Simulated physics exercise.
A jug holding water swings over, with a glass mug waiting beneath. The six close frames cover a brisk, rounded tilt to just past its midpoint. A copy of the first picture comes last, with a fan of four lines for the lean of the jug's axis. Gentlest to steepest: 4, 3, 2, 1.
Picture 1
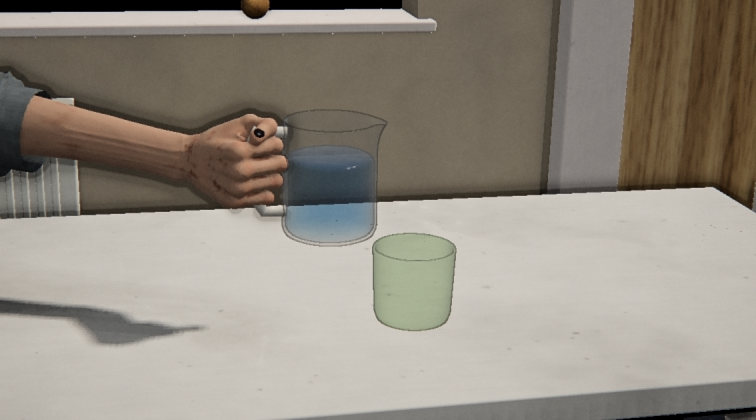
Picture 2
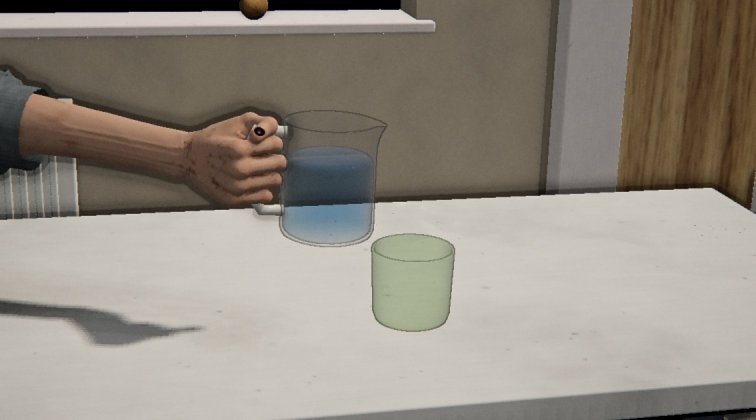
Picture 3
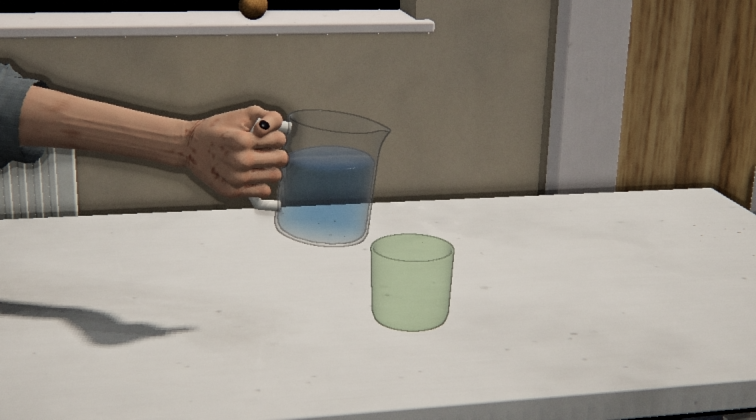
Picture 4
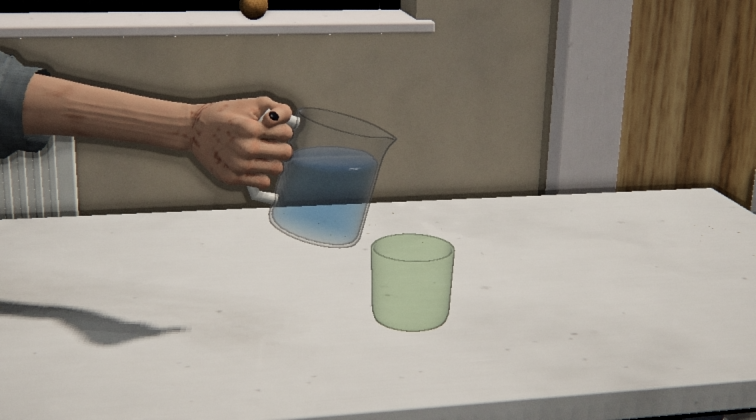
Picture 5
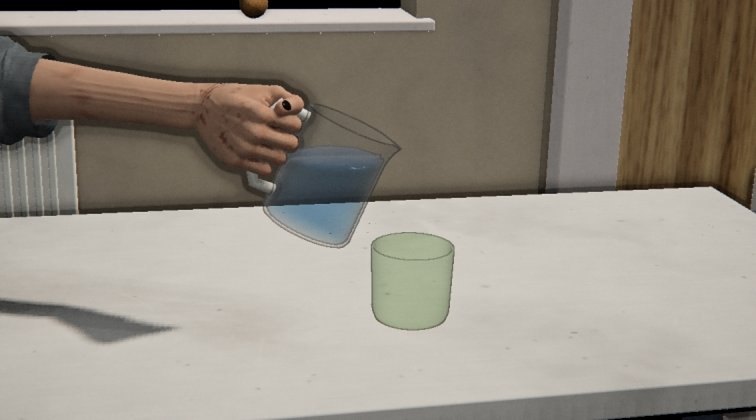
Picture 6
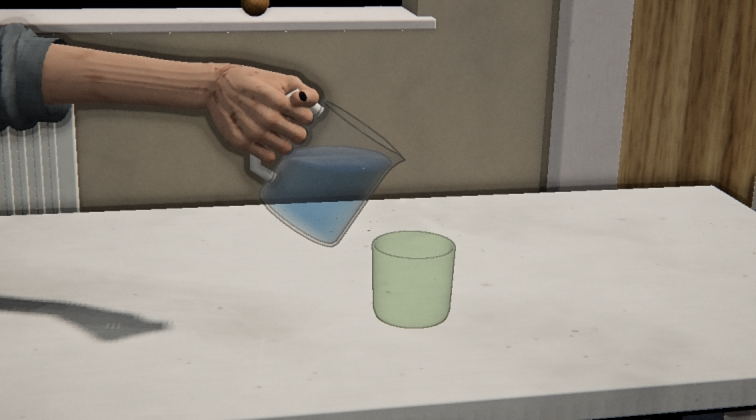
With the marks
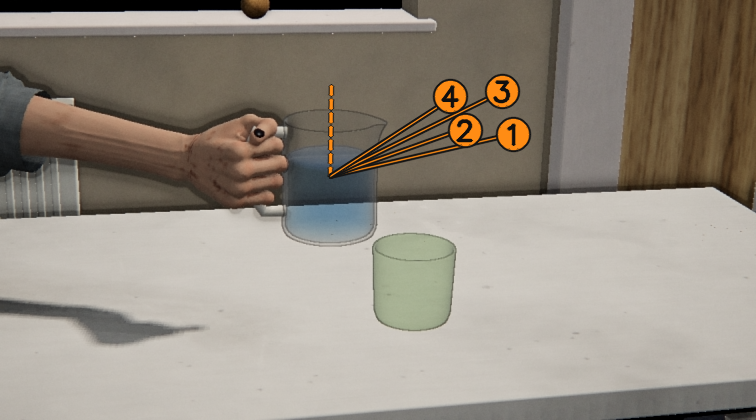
The footage shows a hand holding a clear jug of blue liquid by its handle above a white table, then gradually tilting it rightward toward a green glass mug, with no liquid leaving the jug.
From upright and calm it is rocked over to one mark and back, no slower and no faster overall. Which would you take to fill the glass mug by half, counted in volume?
Mark 3.
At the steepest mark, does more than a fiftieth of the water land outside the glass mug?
Yes.
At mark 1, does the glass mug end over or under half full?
Over half.
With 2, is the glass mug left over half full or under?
Over.
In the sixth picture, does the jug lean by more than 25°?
Yes, it does.
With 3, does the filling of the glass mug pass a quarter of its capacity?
Yes, it does.
On the marked copy, 1 at (497, 137); 2 at (448, 133); 3 at (486, 99); 4 at (437, 107).
With 1, the glass mug ends with about 71 % of what it can hold; 12 % of the water is spilt.
With 2, the glass mug ends with about 66 % of what it can hold.
With 3, the glass mug ends with about 49 % of what it can hold.
With 4, the glass mug ends with about 31 % of what it can hold.
